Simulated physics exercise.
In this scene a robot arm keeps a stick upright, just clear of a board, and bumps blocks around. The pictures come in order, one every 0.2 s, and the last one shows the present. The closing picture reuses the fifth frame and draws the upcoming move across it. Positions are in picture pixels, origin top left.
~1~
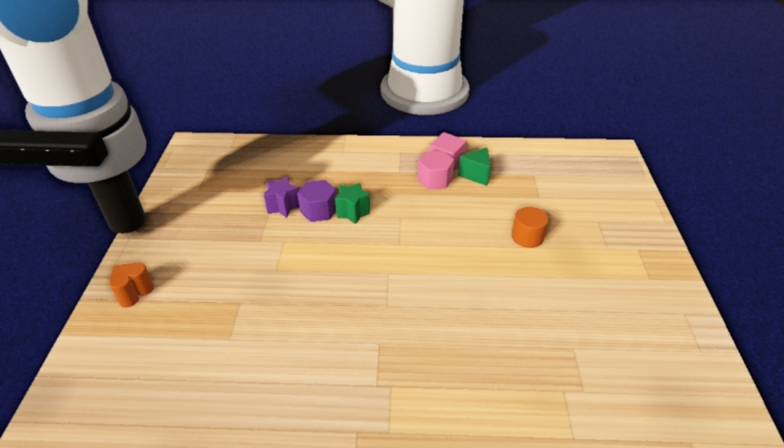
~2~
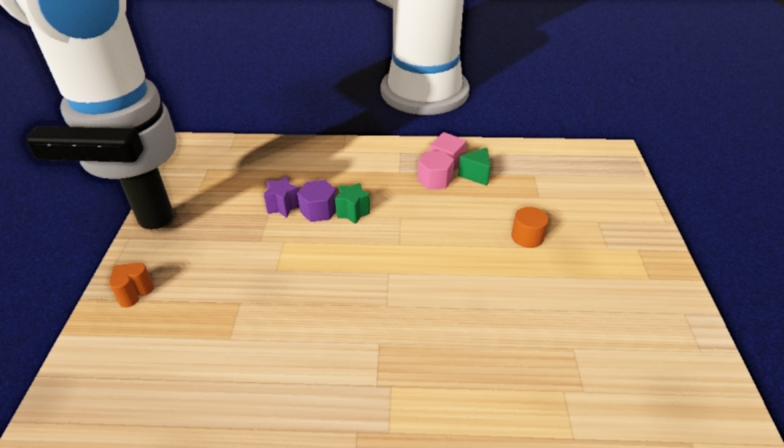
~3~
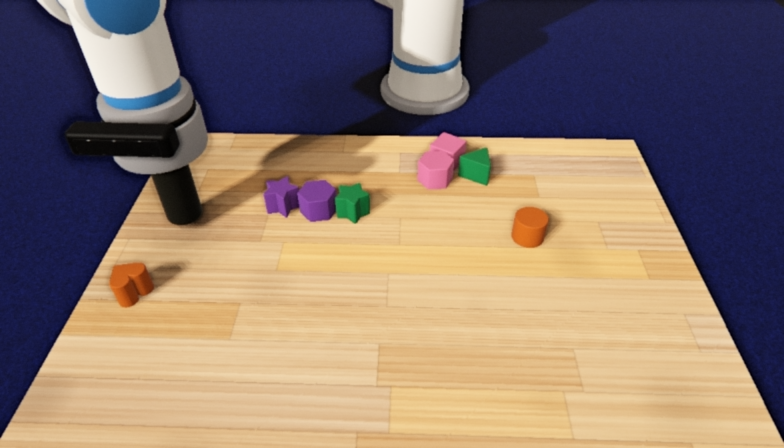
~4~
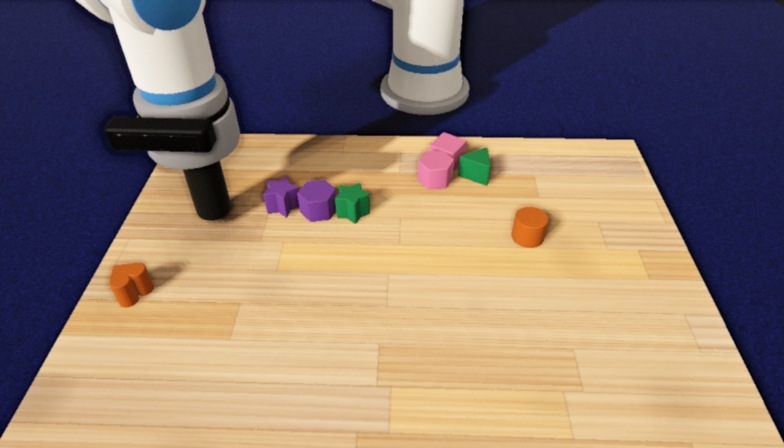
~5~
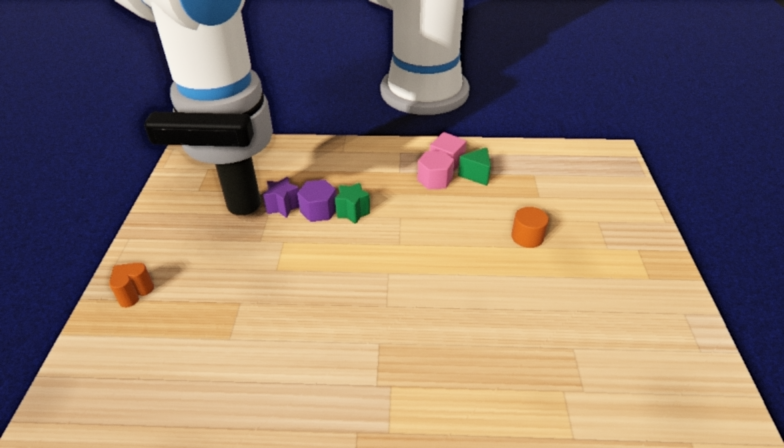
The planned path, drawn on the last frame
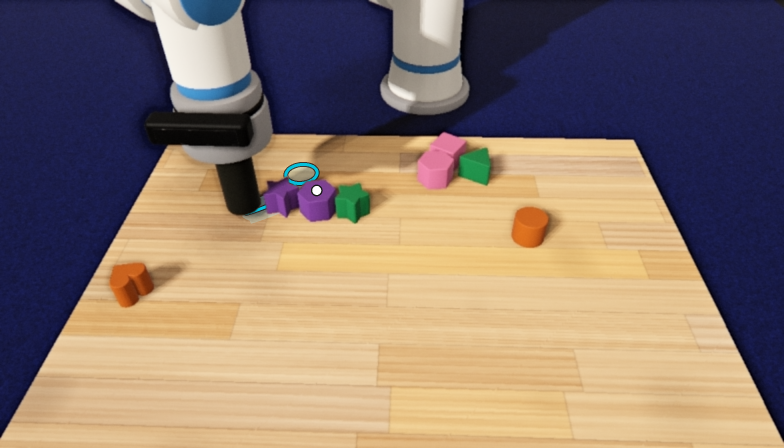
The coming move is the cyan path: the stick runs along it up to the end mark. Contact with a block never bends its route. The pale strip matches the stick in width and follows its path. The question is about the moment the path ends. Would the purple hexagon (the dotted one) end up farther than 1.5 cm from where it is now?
It seems so.
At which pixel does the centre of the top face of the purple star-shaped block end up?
Put as a pixel place, it's (317, 172).
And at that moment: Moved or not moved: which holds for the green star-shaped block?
At the end, its place is different.
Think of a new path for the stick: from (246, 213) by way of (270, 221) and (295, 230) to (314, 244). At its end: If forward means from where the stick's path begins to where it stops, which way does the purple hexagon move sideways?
That block drifts left.
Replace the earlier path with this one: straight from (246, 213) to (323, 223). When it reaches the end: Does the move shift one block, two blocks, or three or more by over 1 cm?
Answer: Three or more.
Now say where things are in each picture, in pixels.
Lower end of the stick at (129, 223), tops of blocks, purple star-shaped block at (280, 187), purple hexagon at (317, 190), green star-shaped block at (352, 192), in the first picture.
Stick at (157, 219), blocks as before, in the second picture.
Stick at (185, 215), blocks as before, in the third picture.
Stick at (215, 211), blocks as before, in the fourth picture.
Stick at (244, 206), purple star-shaped block at (280, 187), purple hexagon at (317, 190), green star-shaped block at (352, 192), in the fifth picture.
The drawn path runs from (246, 213) by way of (273, 204) and (292, 190) to (302, 174); the dot is on the purple hexagon.
On the path given first. Halfway along, stick at (282, 189); purple star-shaped block at (309, 177); purple hexagon at (332, 189), turned 35° clockwise; green star-shaped block at (362, 194).
At the end, stick at (300, 166); purple star-shaped block at (317, 172), turned 30° clockwise; purple hexagon at (334, 189), turned 35° clockwise; green star-shaped block at (364, 195).
